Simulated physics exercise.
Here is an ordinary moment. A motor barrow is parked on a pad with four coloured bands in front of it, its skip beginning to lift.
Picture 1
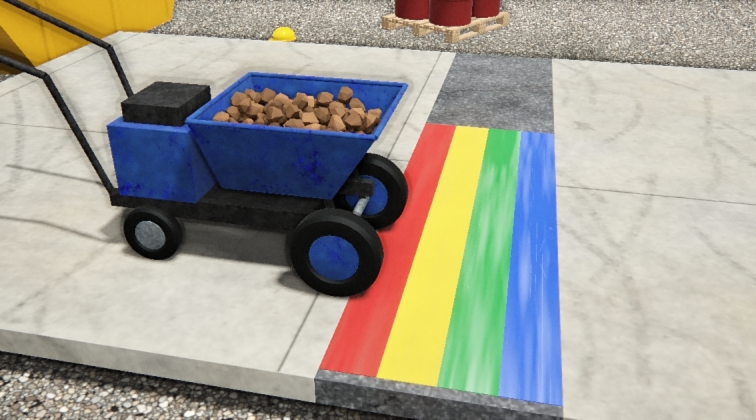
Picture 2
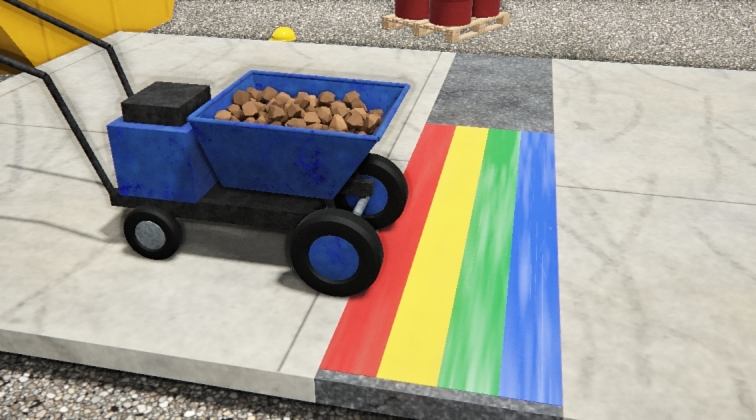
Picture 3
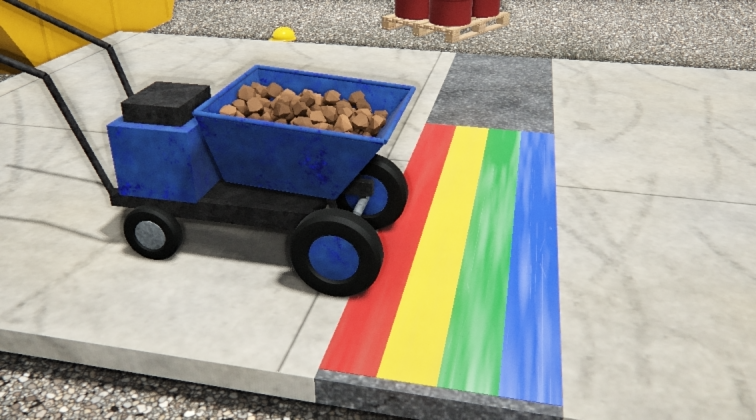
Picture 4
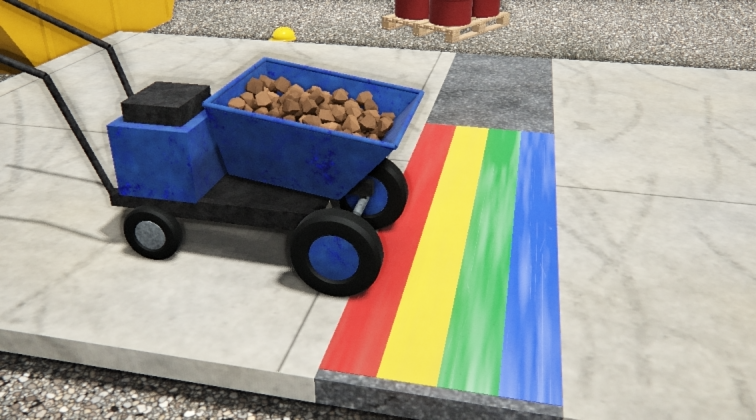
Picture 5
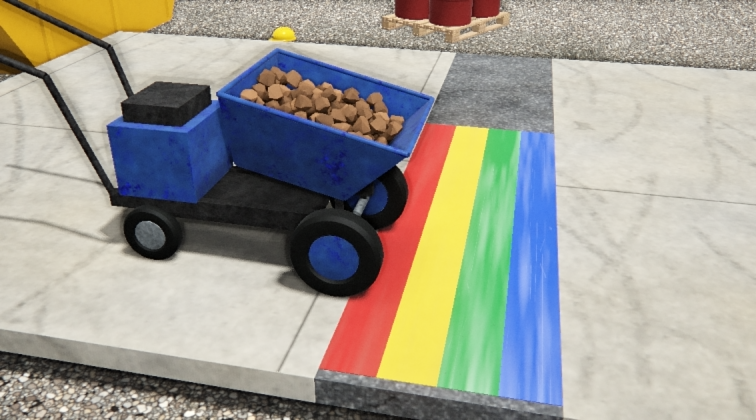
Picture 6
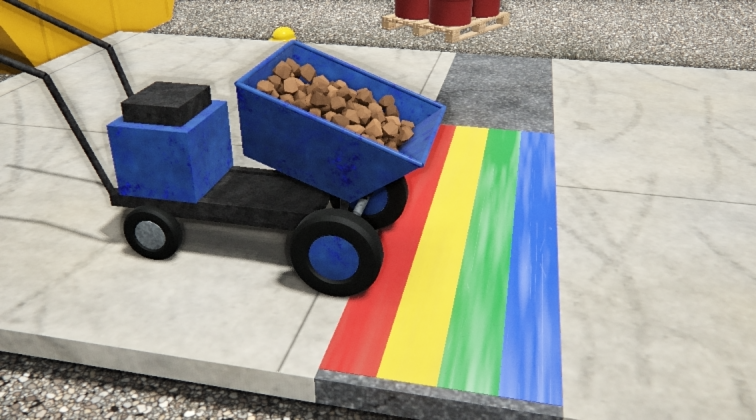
On a concrete pad, a blue barrow's skip of brown clods gradually tilts toward coloured bands.
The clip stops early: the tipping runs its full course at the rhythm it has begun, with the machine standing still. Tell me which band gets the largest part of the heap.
I would say the blue band gets the largest part.
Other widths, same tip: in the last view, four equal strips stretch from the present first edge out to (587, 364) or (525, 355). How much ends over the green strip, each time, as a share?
Close to 30 percent, and close to 10 percent.
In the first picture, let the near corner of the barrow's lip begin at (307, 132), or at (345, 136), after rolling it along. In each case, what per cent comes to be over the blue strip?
Near 10 % and 30 %.
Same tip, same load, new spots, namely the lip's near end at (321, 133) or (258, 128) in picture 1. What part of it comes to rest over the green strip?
In order, close to 30 and 10 in a hundred.
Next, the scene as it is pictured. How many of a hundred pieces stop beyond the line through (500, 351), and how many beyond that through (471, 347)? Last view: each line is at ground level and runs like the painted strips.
Roughly 50 per cent, then roughly 70 per cent.
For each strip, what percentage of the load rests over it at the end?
Estimated shares: Red strip 0 %, yellow strip 0 %, green strip 20 %, blue strip 35 %.
Just after the last frame, skip tipped steeply; every one in the skip.
A moment on, skip tipped right over; the larger part in the skip; about a tenth over the green strip; about a tenth over the blue strip; just a few off the paint.
Further on, skip tipped right over; roughly a quarter in the skip; roughly a quarter over the green strip; roughly a third over the blue strip; roughly a quarter off the paint.
When it is over, skip tipped right over; roughly a quarter in the skip; not one over the red strip; just a few over the yellow strip; roughly a quarter over the green strip; roughly a third over the blue strip; roughly a quarter off the paint.
